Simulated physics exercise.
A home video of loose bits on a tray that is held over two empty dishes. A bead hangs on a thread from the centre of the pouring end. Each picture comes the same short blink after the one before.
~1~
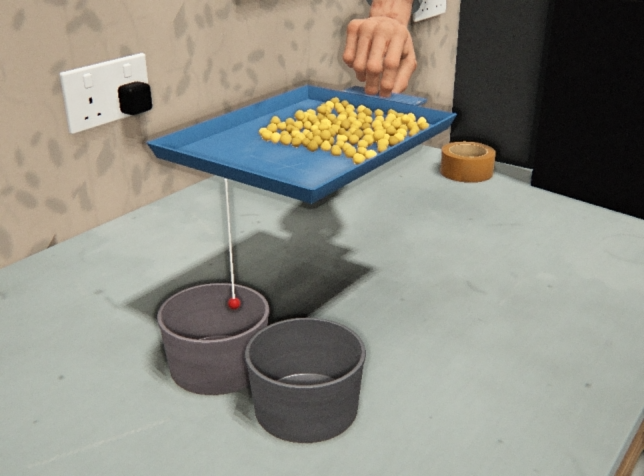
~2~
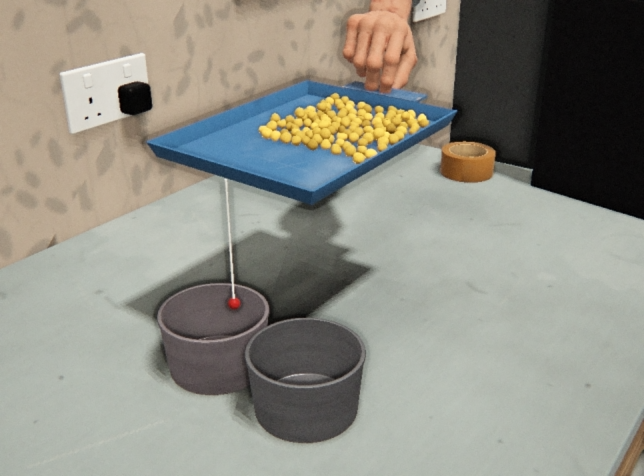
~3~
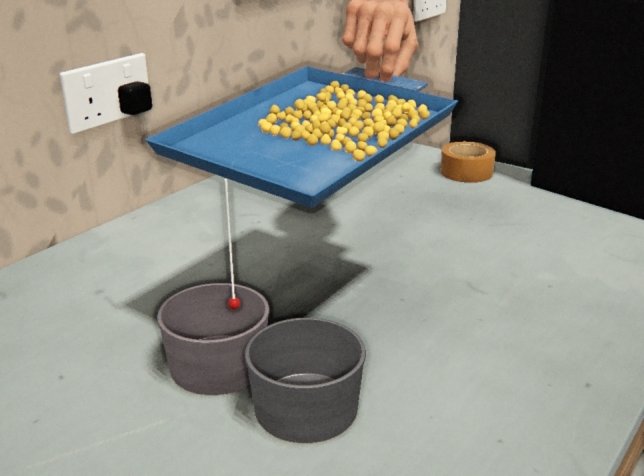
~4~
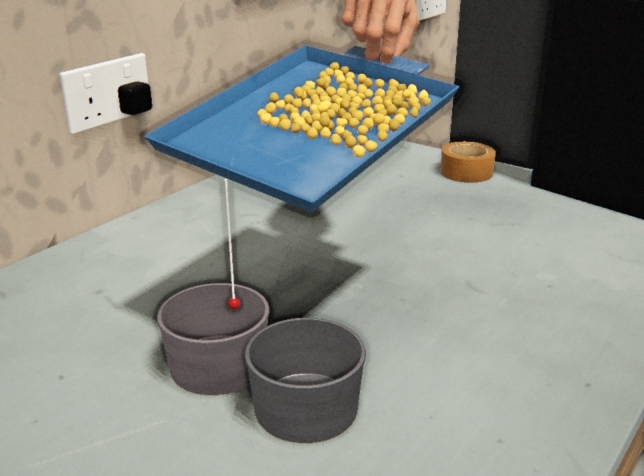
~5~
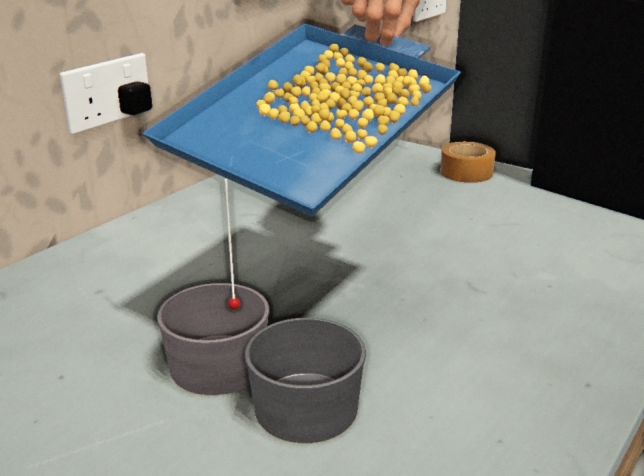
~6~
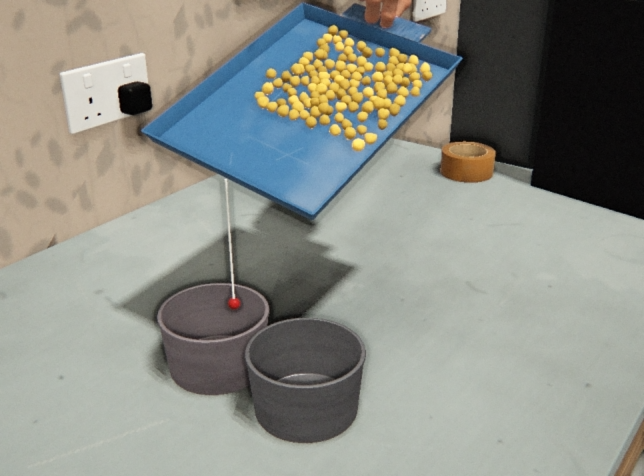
At the start, a hand holds a blue tray of yellow corn balls over two empty dark dishes, with a red bead hanging on a thread beneath it. The tray stays almost still, then its far end rises steadily and its near edge slants slightly lower at the right corner.
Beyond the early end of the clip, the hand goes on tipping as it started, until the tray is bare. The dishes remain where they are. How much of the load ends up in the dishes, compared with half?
Majority caught.
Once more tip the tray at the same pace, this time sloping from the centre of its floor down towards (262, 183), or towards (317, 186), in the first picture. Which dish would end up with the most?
Well, the one to the right comes out on top first, then the one to the right.
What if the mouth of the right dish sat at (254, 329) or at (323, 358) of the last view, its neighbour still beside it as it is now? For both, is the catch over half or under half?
First place: Short of half; second place: Beyond half.
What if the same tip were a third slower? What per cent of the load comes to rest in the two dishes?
Roughly 90%.
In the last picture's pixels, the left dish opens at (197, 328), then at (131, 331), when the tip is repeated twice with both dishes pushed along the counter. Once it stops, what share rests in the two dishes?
The first try yields 80% and the second yields 20%.
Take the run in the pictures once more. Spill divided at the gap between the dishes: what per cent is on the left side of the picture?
That's roughly 40 per cent of the pieces.
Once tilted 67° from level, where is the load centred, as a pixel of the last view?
The load is centred near (303, 200).
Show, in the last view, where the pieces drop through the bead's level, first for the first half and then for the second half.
The first part passes (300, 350); everything after passes (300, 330).
Just after the last frame, tray tipped steeply; the larger part on the tray; roughly a quarter in the air.
A moment on, tray tipped past a quarter turn; just a few on the tray; roughly two thirds in the right dish; just a few in the left dish; roughly a quarter outside both; about a tenth in the air.
Further on, tray tipped past a quarter turn; the larger part in the right dish; just a few in the left dish; roughly a quarter outside both.
When it is over, tray tipped past a quarter turn; the larger part in the right dish; just a few in the left dish; roughly a quarter outside both.
